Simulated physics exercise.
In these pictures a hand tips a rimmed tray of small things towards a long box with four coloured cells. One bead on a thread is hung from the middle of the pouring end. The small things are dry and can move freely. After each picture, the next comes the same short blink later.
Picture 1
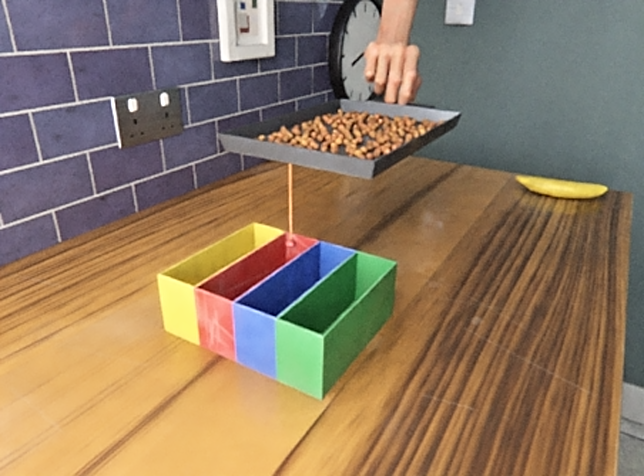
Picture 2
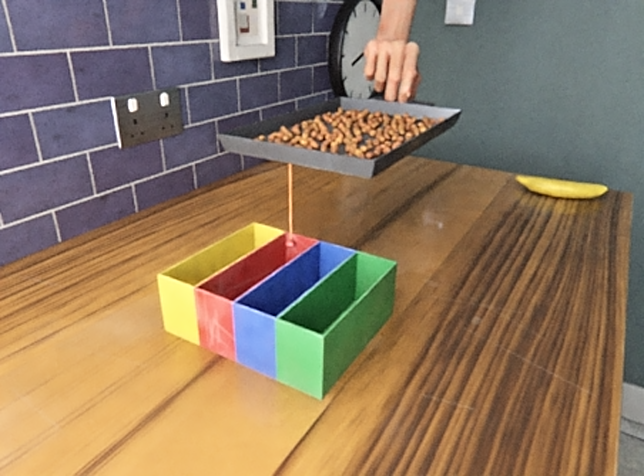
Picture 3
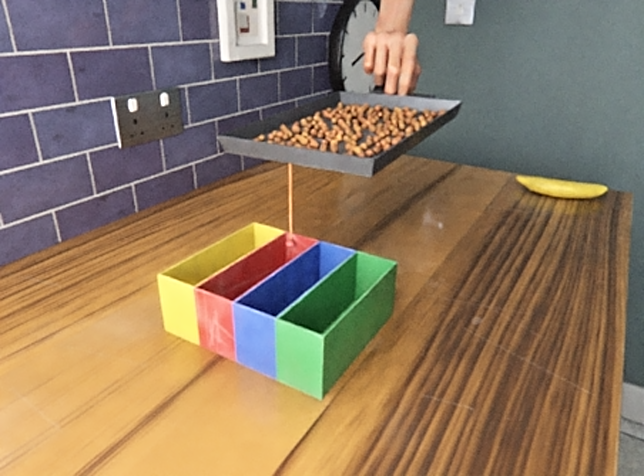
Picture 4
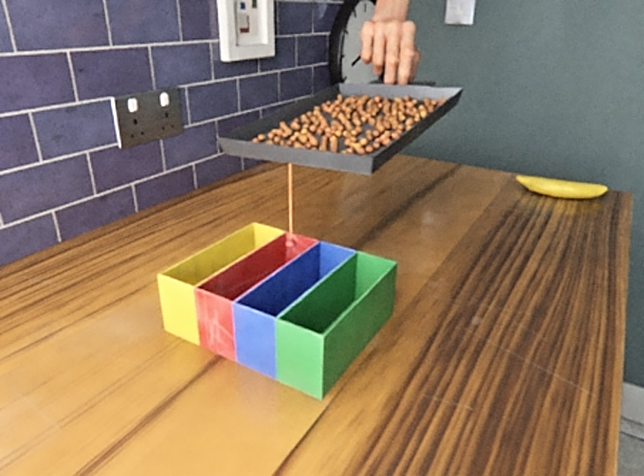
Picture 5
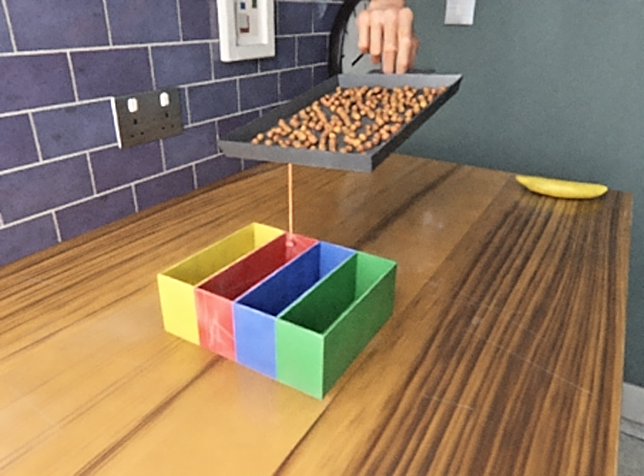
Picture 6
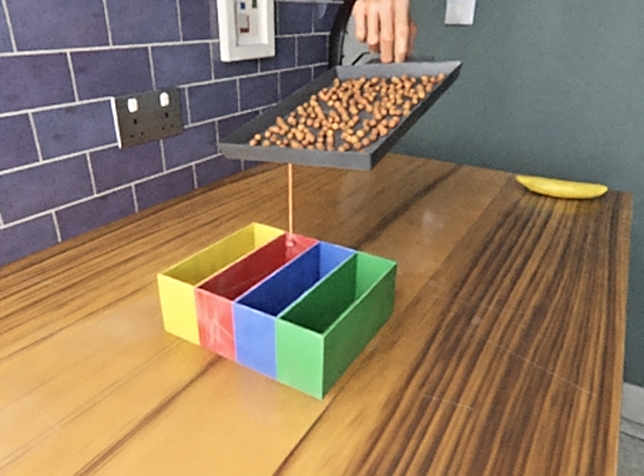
A hand held a dark tray of small brown cereal balls above a box with yellow, red, blue and green cells, then slowly raised the tray's far side, tilting it a little.
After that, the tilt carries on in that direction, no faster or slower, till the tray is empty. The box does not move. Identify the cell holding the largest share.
Largest share: Yellow.
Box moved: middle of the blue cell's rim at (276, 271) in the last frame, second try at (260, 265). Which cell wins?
Result 1: Yellow; result 2: The cell in red.
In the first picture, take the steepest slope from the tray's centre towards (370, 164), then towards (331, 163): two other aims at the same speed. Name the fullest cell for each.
Try 1 - green / try 2 - green.
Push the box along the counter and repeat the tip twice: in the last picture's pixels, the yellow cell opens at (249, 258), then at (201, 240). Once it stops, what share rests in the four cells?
About 20 in a hundred, then about 100 in a hundred.
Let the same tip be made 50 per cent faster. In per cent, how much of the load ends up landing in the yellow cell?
That comes to about 70 in every hundred.
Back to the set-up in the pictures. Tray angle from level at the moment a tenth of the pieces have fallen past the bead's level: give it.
At about 75°.
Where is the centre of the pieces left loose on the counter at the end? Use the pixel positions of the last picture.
Approximately (167, 292).
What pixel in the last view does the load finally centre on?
Near (222, 300).
Soon after the last picture, tray tipped steeply; nearly all on the tray; a stray few in the yellow cell; a small part falling or outside the box.
A little later, tray tipped right over; about a quarter on the tray; about a third in the yellow cell; a stray few in the red cell; about a third falling or outside the box.
Later still, tray tipped past a quarter turn; about two thirds in the yellow cell; a small part in the red cell; a stray few in the blue cell; about a quarter falling or outside the box.
At rest, tray tipped past a quarter turn; about two thirds in the yellow cell; a small part in the red cell; a stray few in the blue cell; none in the green cell; about a quarter outside the box.
